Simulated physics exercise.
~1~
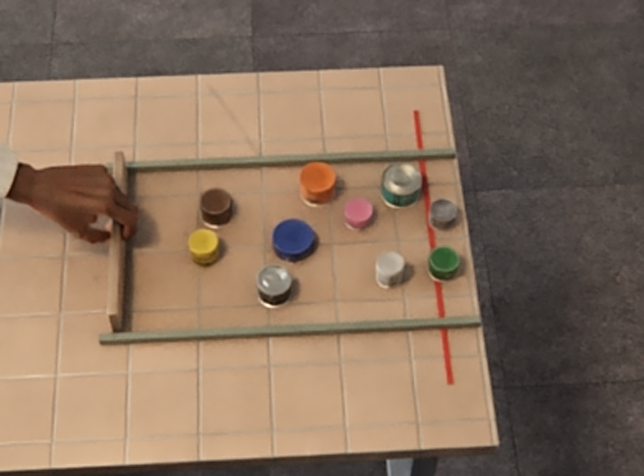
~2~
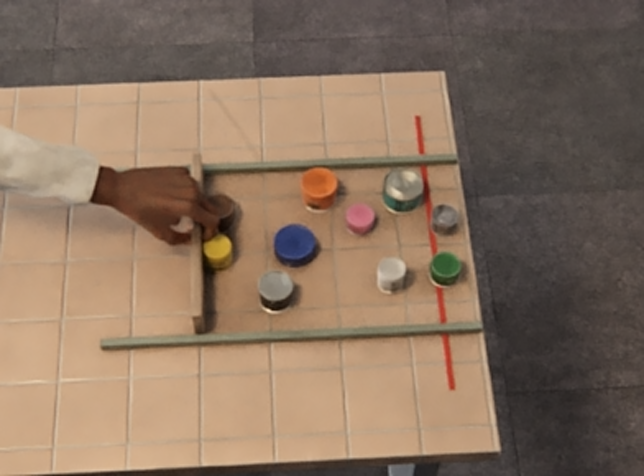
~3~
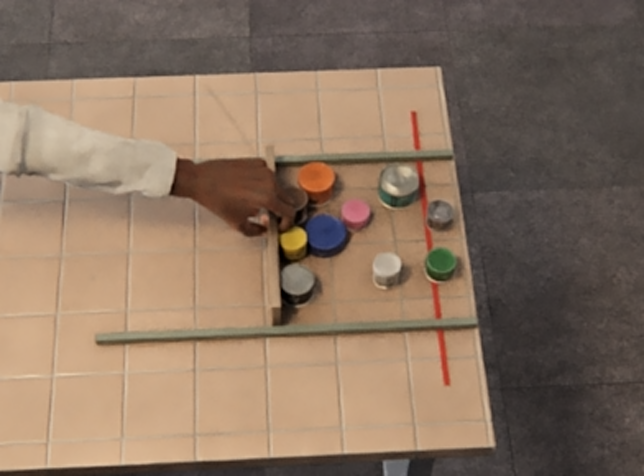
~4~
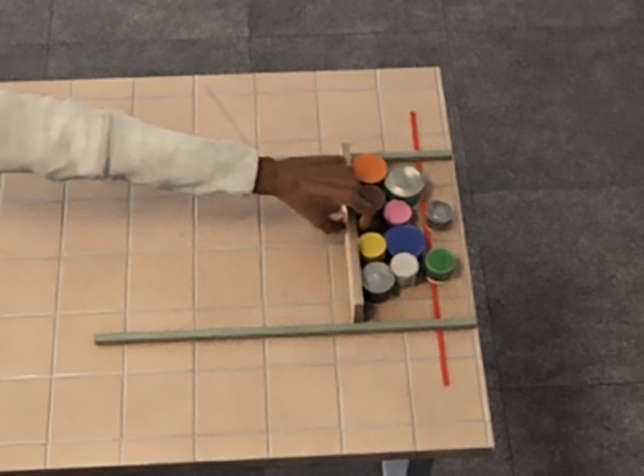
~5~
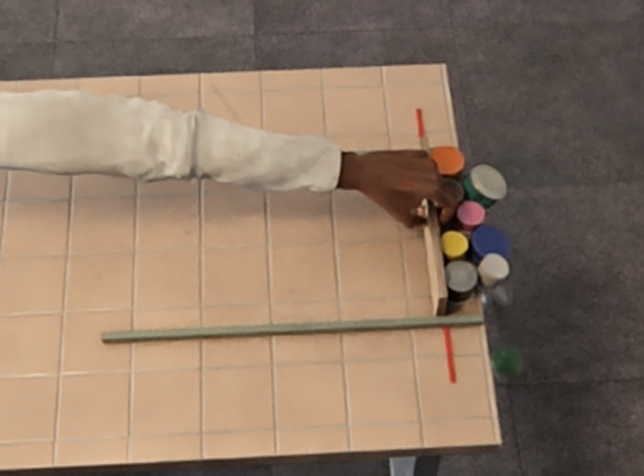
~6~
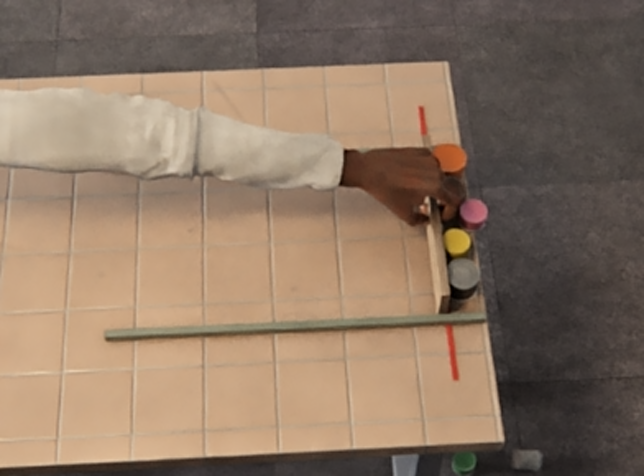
Hand pushing an upright board rightwards across a tiled table, bunching small tubs and tins together and sending five over the edge.
